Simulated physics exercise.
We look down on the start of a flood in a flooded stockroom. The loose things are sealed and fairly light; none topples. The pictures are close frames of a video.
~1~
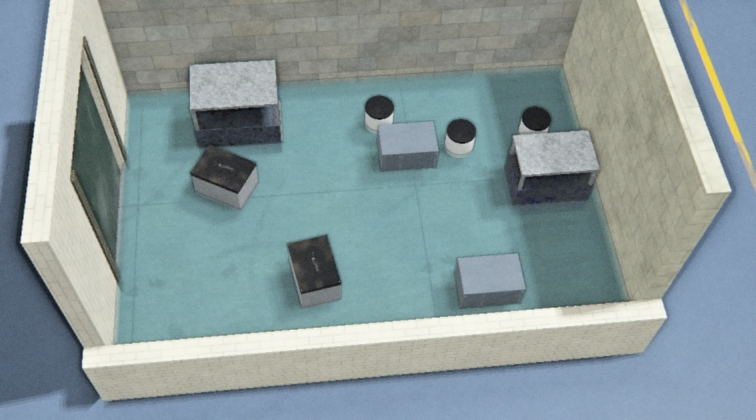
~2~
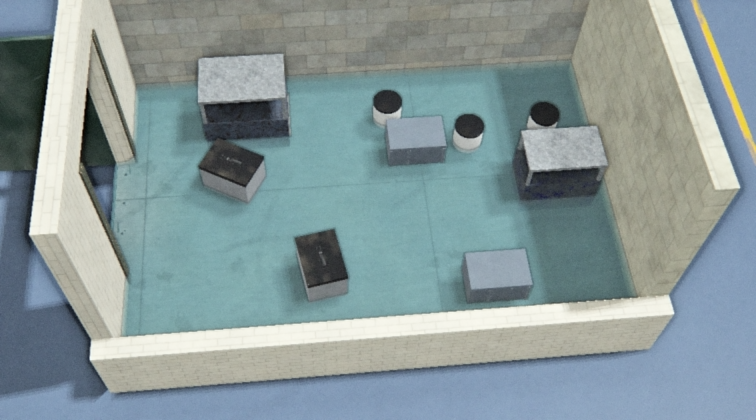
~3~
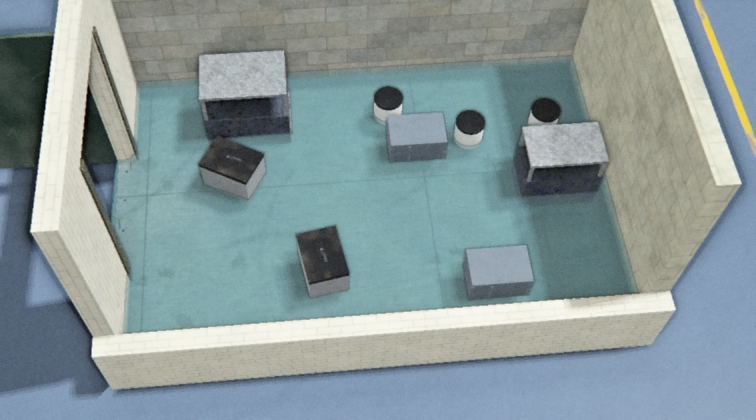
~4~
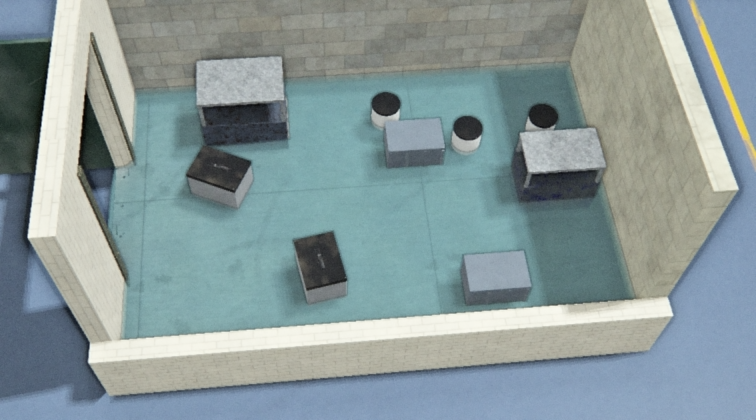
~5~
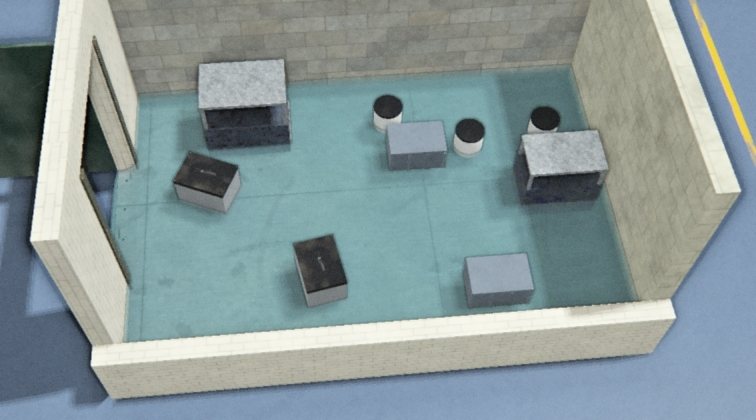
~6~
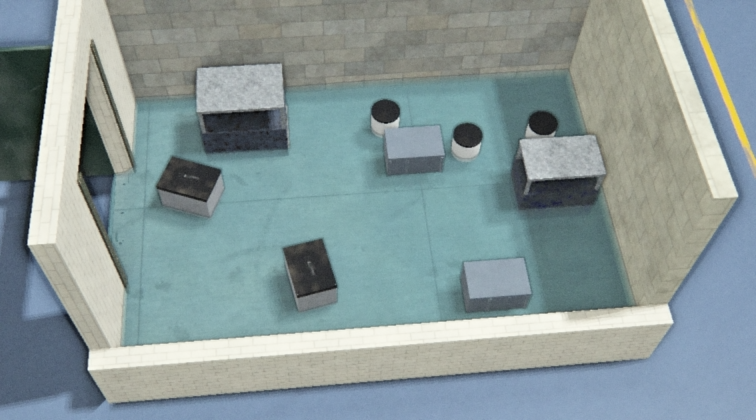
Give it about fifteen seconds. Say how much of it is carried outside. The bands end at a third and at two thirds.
Share: From one to two thirds.
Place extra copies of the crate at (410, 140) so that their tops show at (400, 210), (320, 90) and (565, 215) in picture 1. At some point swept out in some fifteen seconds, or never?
In that order: Gone, left behind, inside.
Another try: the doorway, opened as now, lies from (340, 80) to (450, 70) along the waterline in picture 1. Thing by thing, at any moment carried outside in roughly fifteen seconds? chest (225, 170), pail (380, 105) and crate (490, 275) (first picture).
In that order: Washed out, out, kept in.
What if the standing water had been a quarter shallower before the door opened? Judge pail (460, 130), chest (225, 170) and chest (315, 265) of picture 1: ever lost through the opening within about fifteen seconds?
In turn: Stays, gone, out.
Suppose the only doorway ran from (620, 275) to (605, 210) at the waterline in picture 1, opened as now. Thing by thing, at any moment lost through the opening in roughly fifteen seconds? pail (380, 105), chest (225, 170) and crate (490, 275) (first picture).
One after the other: Left behind, no, carried outside.
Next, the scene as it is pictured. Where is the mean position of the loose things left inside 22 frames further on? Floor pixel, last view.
At about (337, 209).
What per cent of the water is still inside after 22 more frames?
Some 56 per cent.
A moment on, 0 of 7 are out; 7 afloat.
Next, 1 of 7 are out; 6 afloat.
Later, 2 of 7 are out; 5 afloat.
In the end, 4 of 7 are out; 3 afloat.
